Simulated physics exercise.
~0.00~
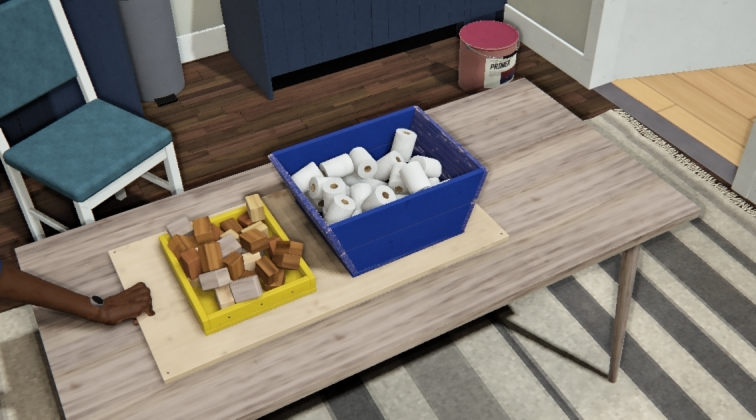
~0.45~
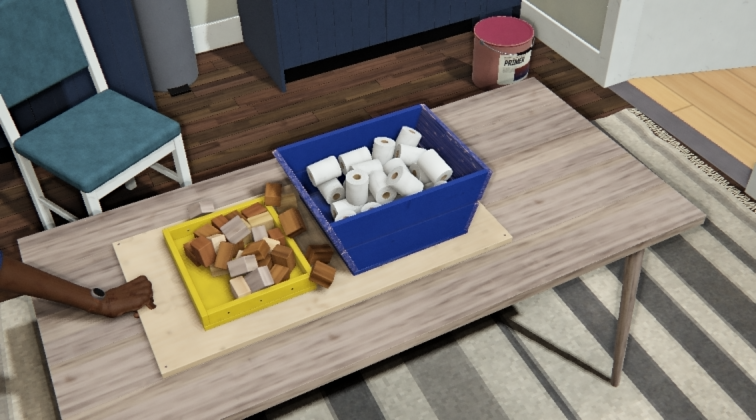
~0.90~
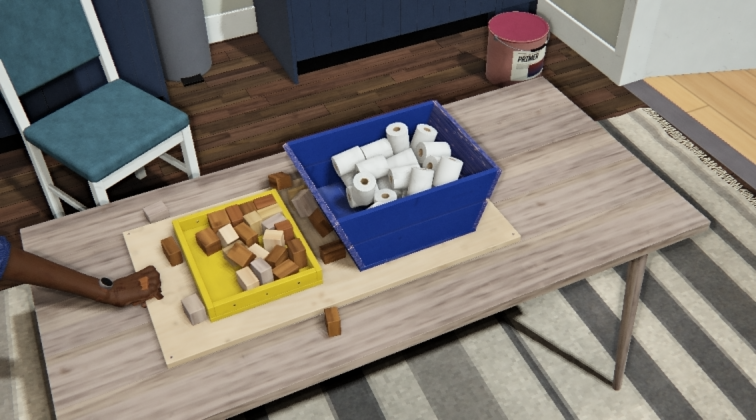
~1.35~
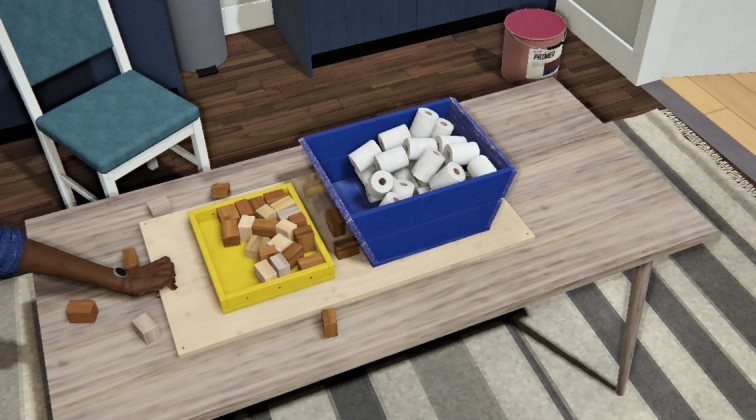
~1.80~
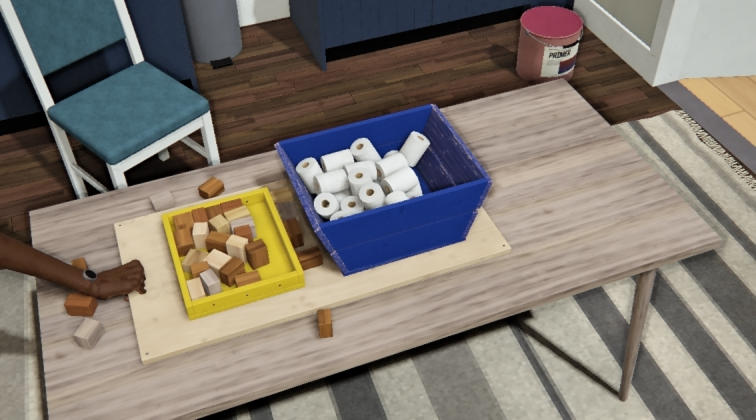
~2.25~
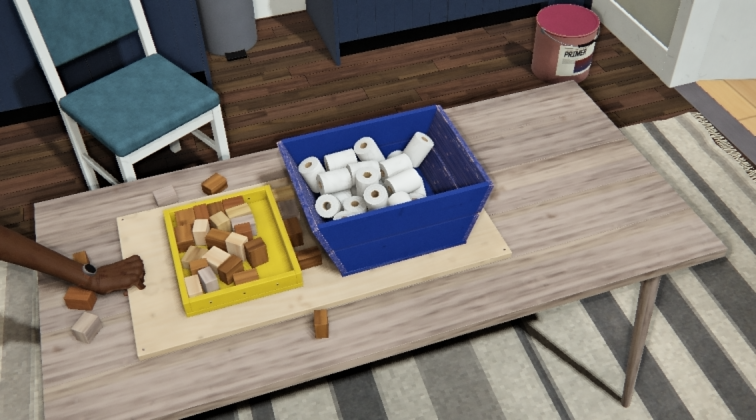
A hand jerks a board back and forth, spilling some wooden blocks from the yellow tote.
